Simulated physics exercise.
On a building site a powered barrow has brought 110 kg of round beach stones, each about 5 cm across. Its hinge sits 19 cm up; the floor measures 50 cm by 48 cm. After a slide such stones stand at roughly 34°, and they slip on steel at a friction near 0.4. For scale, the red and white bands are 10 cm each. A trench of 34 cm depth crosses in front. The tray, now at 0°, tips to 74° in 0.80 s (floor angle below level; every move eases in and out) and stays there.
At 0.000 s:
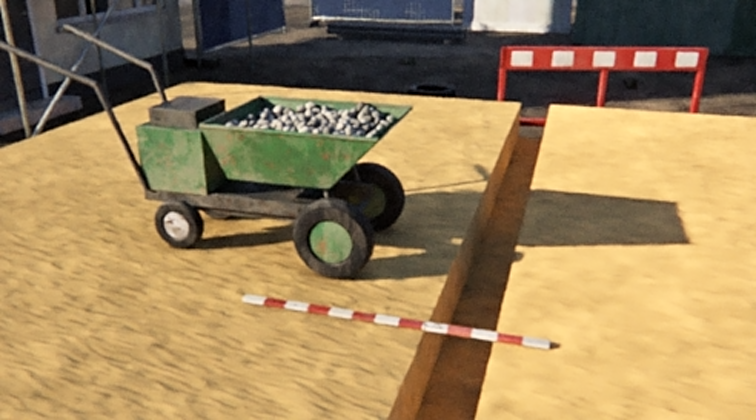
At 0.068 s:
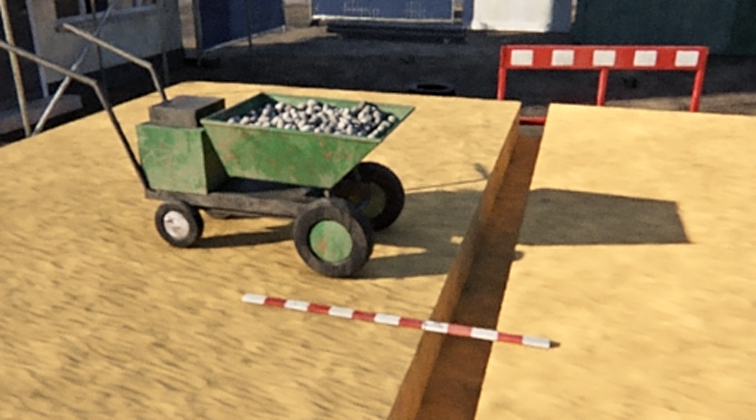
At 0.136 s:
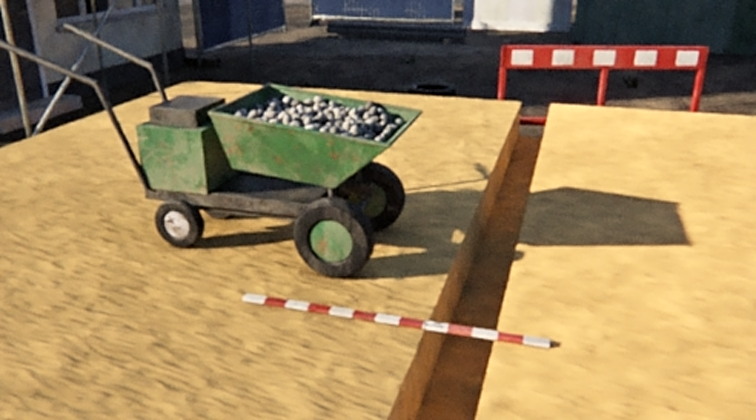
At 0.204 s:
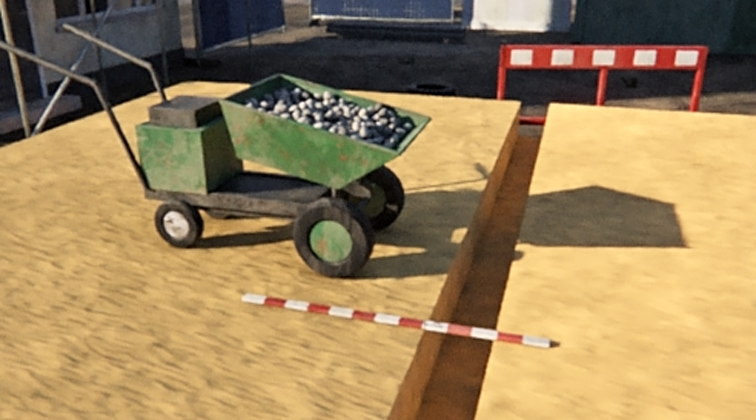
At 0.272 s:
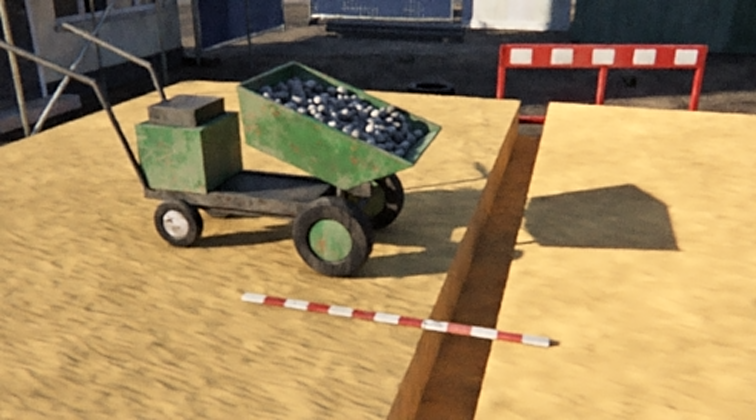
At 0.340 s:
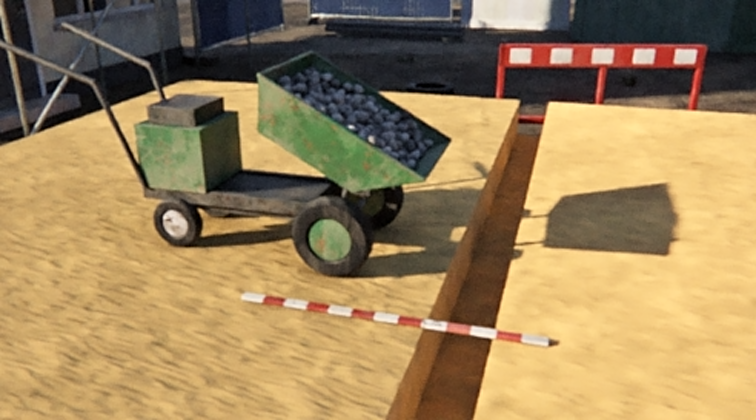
The clip shows a green powered barrow loaded with round stones standing beside a trench, near a red and white striped pole. Its tray starts level, then tilts steadily down toward the right, its rear end rising, while the wheels stay still.
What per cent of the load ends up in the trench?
About 68 per cent.
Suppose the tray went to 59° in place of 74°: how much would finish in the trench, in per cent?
Then about 60 per cent.
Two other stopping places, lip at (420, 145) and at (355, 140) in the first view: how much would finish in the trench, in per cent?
About 20 and 95 per cent.
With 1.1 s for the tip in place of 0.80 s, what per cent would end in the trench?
It would be near 75 per cent.
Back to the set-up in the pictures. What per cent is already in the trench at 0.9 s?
Some 40 per cent.
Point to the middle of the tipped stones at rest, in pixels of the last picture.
Around (492, 307).
After 0.6 s the floor is at 62°; 100 % in the tray; the foremost stones are at (458, 206).
After 0.9 s the floor is at 74°; 46 % in the tray, 41 % in the trench, 14 % past the trench; the foremost stones are at (551, 280).
After 1.2 s the floor is at 74°; 3 % in the tray, 65 % in the trench, 32 % past the trench; the foremost stones are at (693, 297).
After 3.2 s the floor is at 74°; 0 % in the tray, 68 % in the trench, 32 % past the trench; the foremost stones are past the picture's edge.
